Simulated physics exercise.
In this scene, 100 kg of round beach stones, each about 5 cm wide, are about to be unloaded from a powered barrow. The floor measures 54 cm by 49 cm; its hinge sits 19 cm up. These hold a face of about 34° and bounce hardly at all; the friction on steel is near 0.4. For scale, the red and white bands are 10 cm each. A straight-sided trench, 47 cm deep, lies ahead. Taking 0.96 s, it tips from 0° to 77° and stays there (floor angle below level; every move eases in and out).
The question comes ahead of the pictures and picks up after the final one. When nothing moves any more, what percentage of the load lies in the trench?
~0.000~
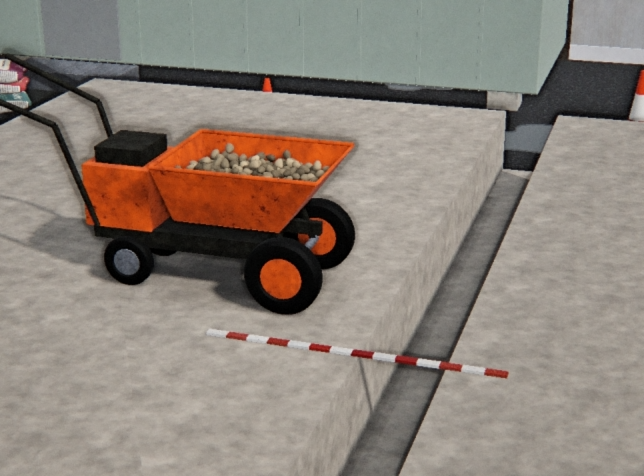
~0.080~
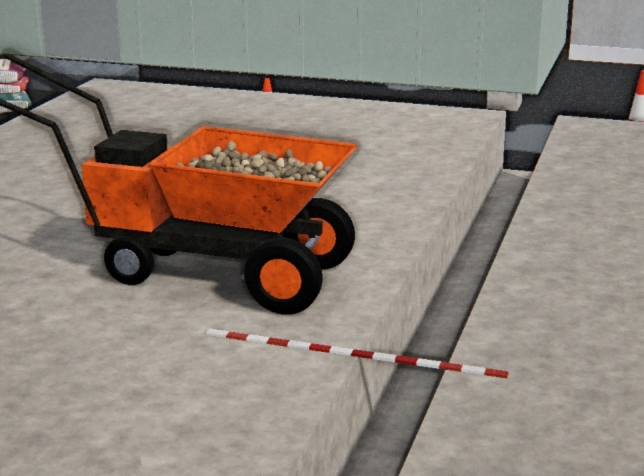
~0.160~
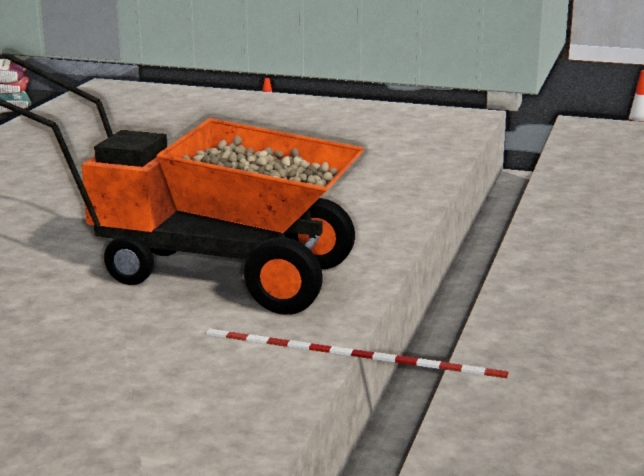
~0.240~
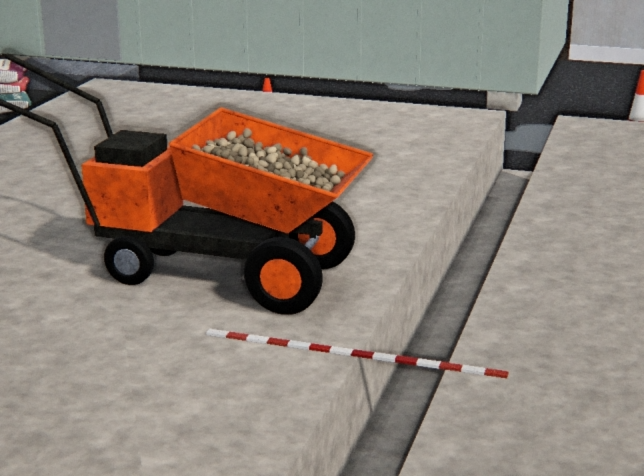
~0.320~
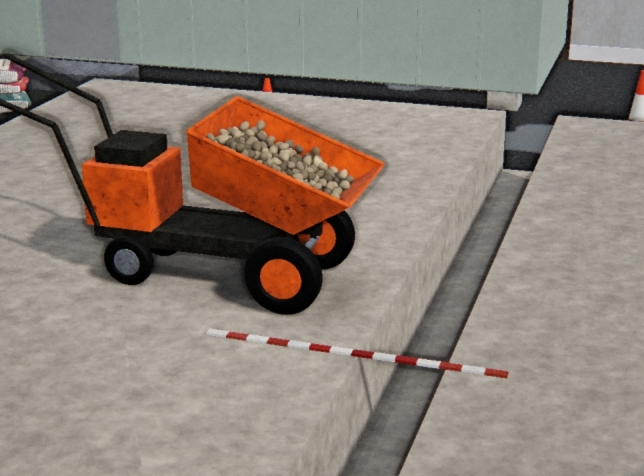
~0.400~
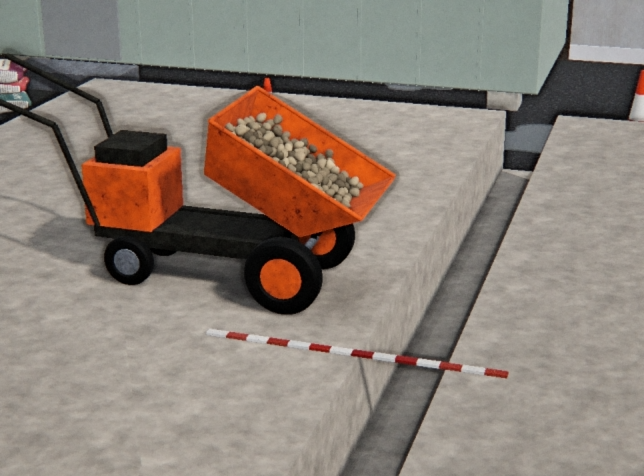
95 %.
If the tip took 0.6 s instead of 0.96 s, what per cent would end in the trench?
About 85%.
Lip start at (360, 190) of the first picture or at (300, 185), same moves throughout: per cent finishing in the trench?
Roughly 35 percent for the first, and 100 percent for the second.
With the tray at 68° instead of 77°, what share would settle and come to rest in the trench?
With that change, near 90 per cent.
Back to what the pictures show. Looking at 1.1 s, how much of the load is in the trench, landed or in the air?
By that point it's something like 55 in a hundred.
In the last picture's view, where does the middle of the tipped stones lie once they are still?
Roughly (437, 380), I'd say.
After 0.7 s the floor is at 65°; 100 % in the tray; the foremost stones are at (392, 253).
After 1.1 s the floor is at 77°; 45 % in the tray, 53 % in the trench, 2 % past the trench; the foremost stones are at (484, 312).
After 1.4 s the floor is at 77°; 8 % in the tray, 87 % in the trench, 5 % past the trench; the foremost stones are at (576, 331).
After 3.4 s the floor is at 77°; 0 % in the tray, 95 % in the trench, 5 % past the trench; the foremost stones are at (642, 334).
